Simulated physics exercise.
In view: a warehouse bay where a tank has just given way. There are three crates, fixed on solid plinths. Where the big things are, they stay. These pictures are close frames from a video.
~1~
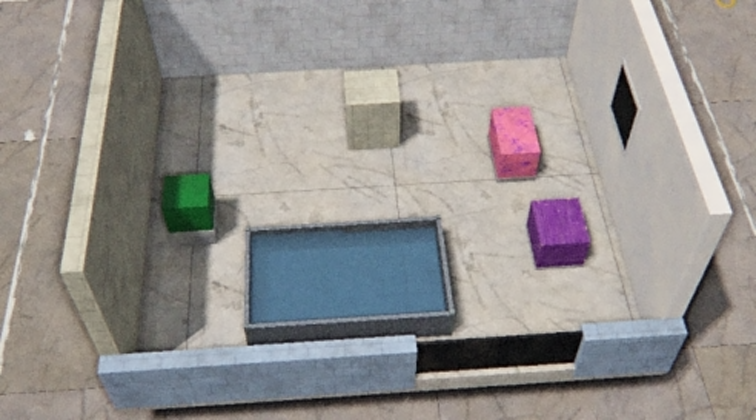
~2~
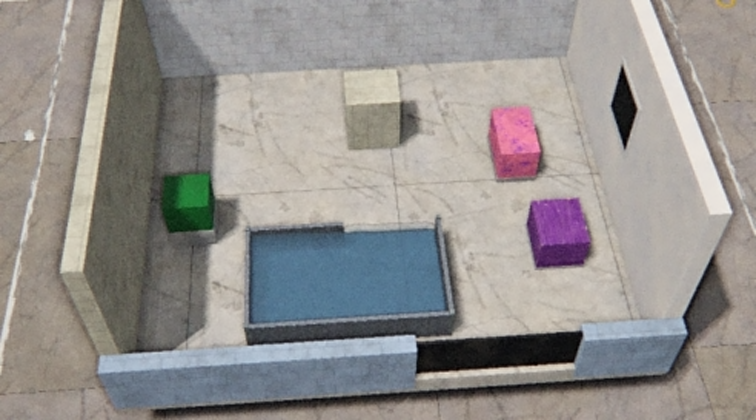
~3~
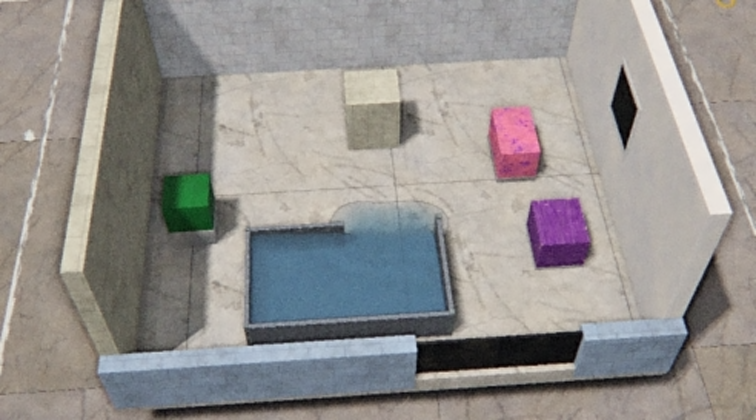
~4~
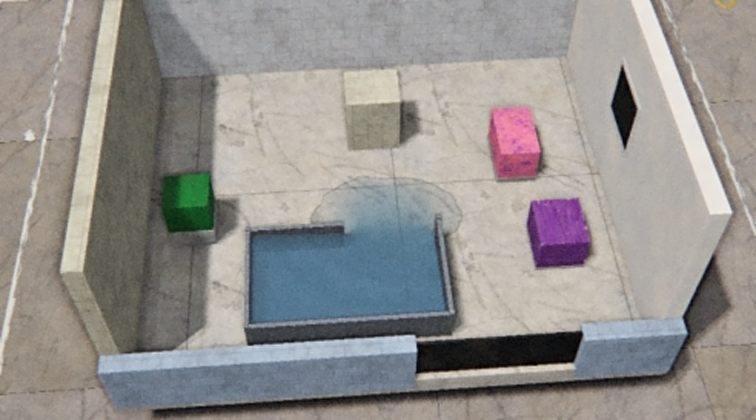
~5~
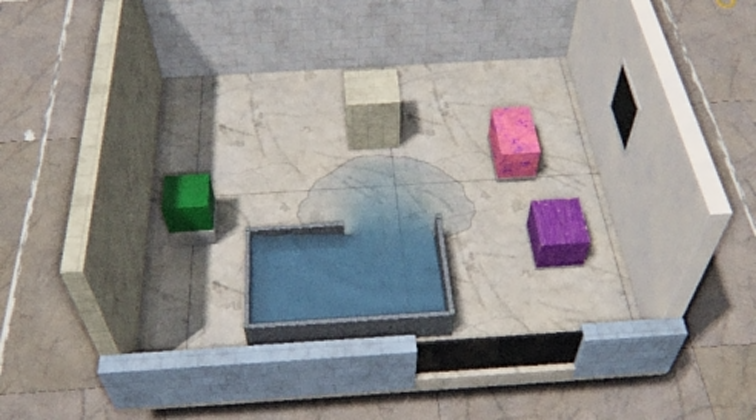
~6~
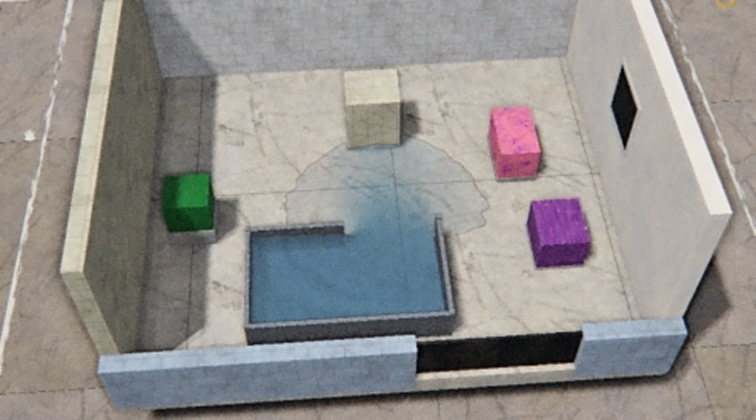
A water tank opens on its far side and water spreads across the floor.
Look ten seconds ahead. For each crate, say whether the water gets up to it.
The purple crate is flooded; the pink crate is flooded; the green crate is not flooded.
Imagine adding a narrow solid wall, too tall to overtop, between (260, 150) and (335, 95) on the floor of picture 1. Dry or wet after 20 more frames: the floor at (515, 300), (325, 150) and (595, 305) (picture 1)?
First unwetted, then inundated, then unwetted.
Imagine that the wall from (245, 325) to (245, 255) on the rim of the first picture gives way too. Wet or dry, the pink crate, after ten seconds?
In my view the pink one is never reached.
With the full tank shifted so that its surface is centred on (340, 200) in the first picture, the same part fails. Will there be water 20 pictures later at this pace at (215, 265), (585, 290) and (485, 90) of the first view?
As listed: Clear, dry, awash.
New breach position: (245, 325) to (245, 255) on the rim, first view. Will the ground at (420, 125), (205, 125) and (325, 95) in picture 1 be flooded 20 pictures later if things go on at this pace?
Point by point: Unwetted, drenched, unwetted.
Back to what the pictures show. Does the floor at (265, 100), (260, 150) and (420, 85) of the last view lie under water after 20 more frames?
First inundated, second inundated, third inundated.
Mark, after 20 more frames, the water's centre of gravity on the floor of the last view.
Roughly (378, 186).
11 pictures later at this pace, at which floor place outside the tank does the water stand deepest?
Roughly (377, 158).
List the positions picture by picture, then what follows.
In the first frame, the water tank at (347, 273) is whole and still.
In the second frame, water pours out on the water tank's far side and has run to a hidden place.
In the third frame, water pours out on the water tank's far side and has run to (349, 208).
In the fourth frame, water pours out on the water tank's far side and has run to (360, 183).
In the fifth frame, water pours out on the water tank's far side and has run to (358, 162).
In the sixth frame, water pours out on the water tank's far side and has run to (410, 141).
A moment on, water covers 20 % of the floor; the purple crate not reached, the pink crate water round its plinth, the green crate not reached.
Next, water covers 35 % of the floor; the purple crate not reached, the pink crate water round its plinth, the green crate not reached.
Then, water covers 55 % of the floor; the purple crate water round its plinth, the pink crate water round its plinth, the green crate water round its plinth.
Later, water covers 70 % of the floor; the purple crate water round its plinth, the pink crate water round its plinth, the green crate water round its plinth.
In the end, water covers 100 % of the floor; the purple crate was topped, the pink crate was topped, the green crate stayed above the water.
